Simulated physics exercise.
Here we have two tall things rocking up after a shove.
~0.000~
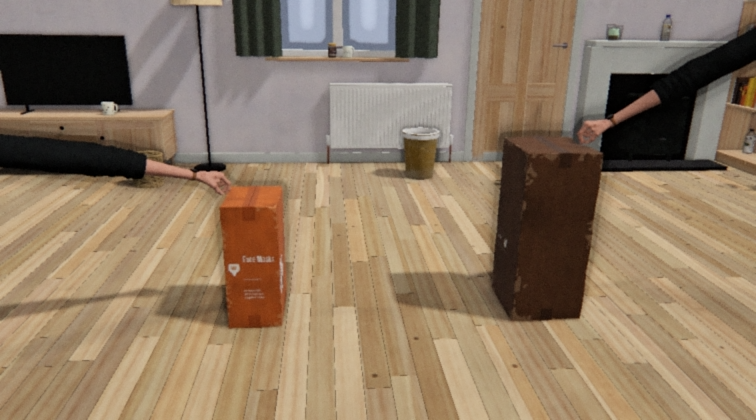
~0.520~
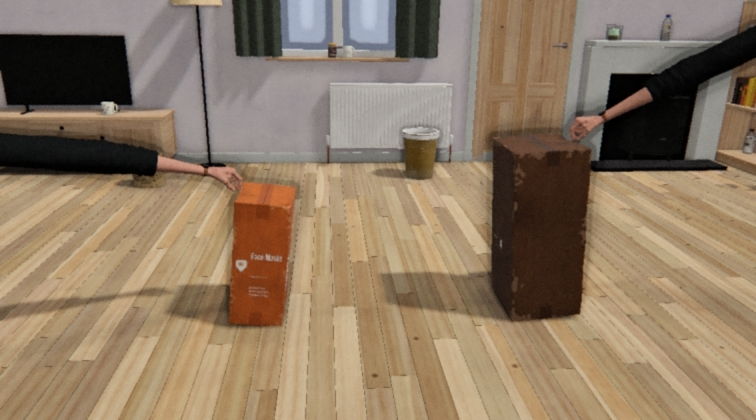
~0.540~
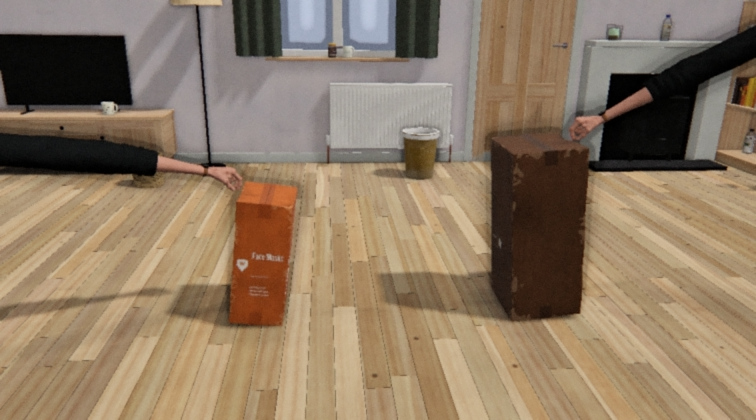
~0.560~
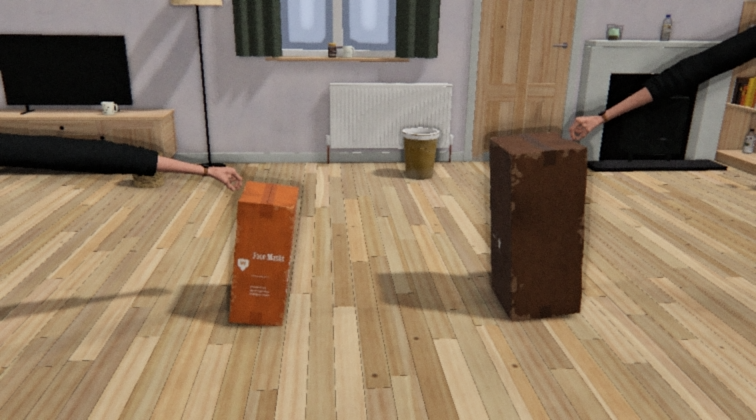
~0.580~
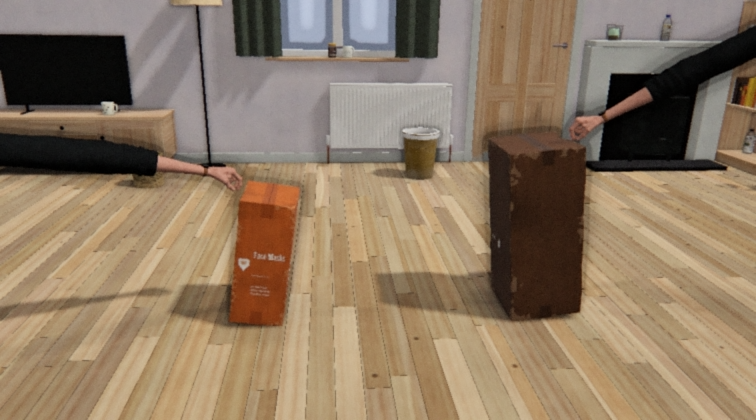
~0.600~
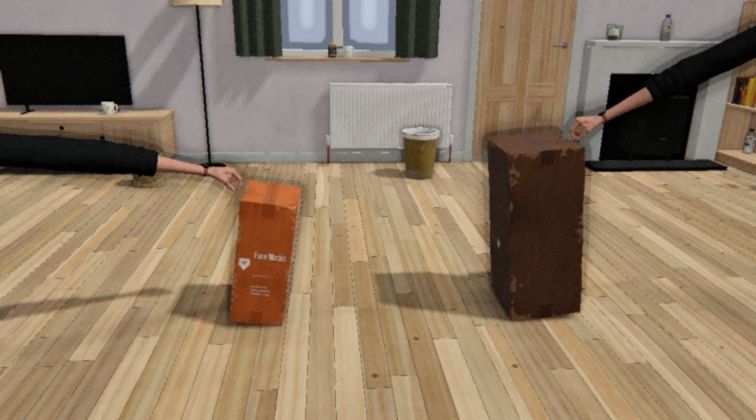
Two arms reached in from opposite sides and pushed an orange parcel on the left and a taller brown box on the right, and both leaned slightly inward, toward each other.
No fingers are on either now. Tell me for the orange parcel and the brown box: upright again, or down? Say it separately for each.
In order: Orange parcel: Up, brown box: Up.
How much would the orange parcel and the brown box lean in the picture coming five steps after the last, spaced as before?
Roughly 8° and 6°.
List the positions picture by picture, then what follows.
Orange parcel (256, 256) upright; brown box (542, 227) upright, in the first picture.
Orange parcel (263, 253) 6° off upright; brown box (536, 226) 4° off upright, in the second picture.
Orange parcel (264, 253) 7° off upright; brown box (535, 225) 5° off upright, in the third picture.
Orange parcel (265, 253) 8° off upright; brown box (535, 225) 5° off upright, in the fourth picture.
Orange parcel (265, 253) 8° off upright; brown box (534, 225) 6° off upright, in the fifth picture.
Orange parcel (266, 253) 8° off upright; brown box (534, 225) 6° off upright, in the sixth picture.
After 0.90 s, orange parcel 3° off upright near (253, 255); brown box 3° off upright near (546, 226).
At rest (3.5 s), the orange parcel rocks back upright, near (256, 256); the brown box rocks back upright, near (542, 228).
